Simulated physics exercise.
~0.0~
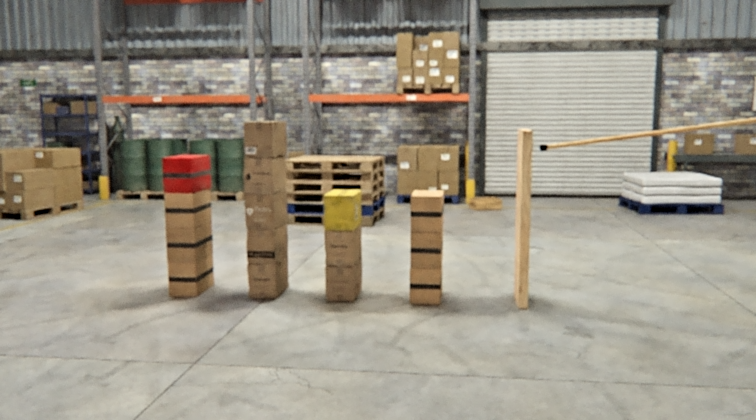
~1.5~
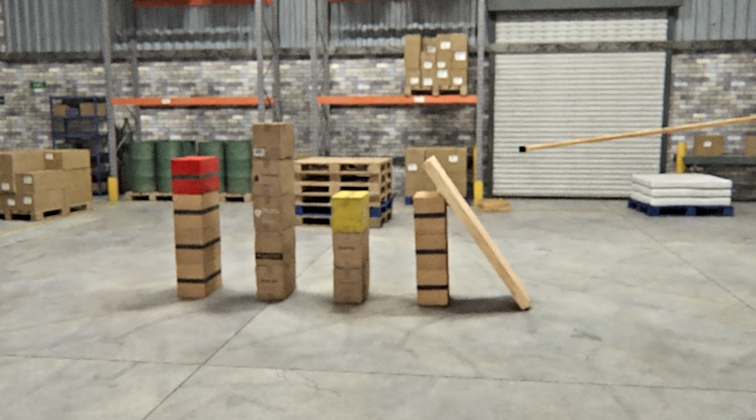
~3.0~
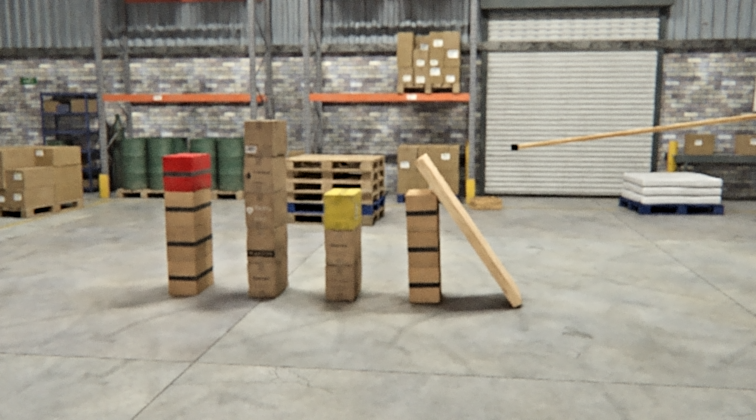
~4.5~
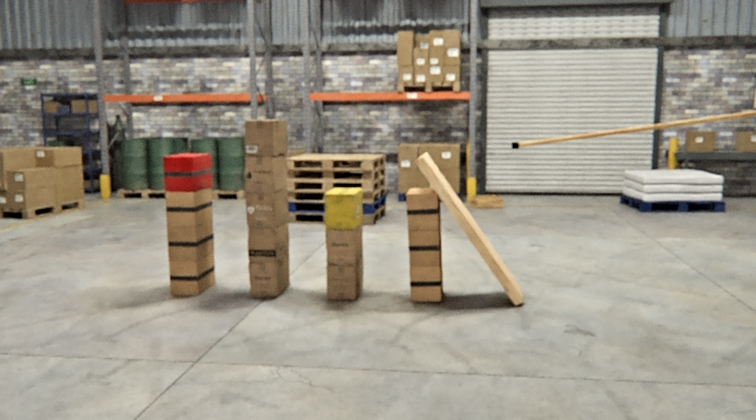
In this clip, a long pole tips an upright wooden board leftward in a warehouse, toward a row of four carton stacks, one topped with red and another with yellow. The board comes to rest leaning against the nearest stack, and all the stacks remain standing.
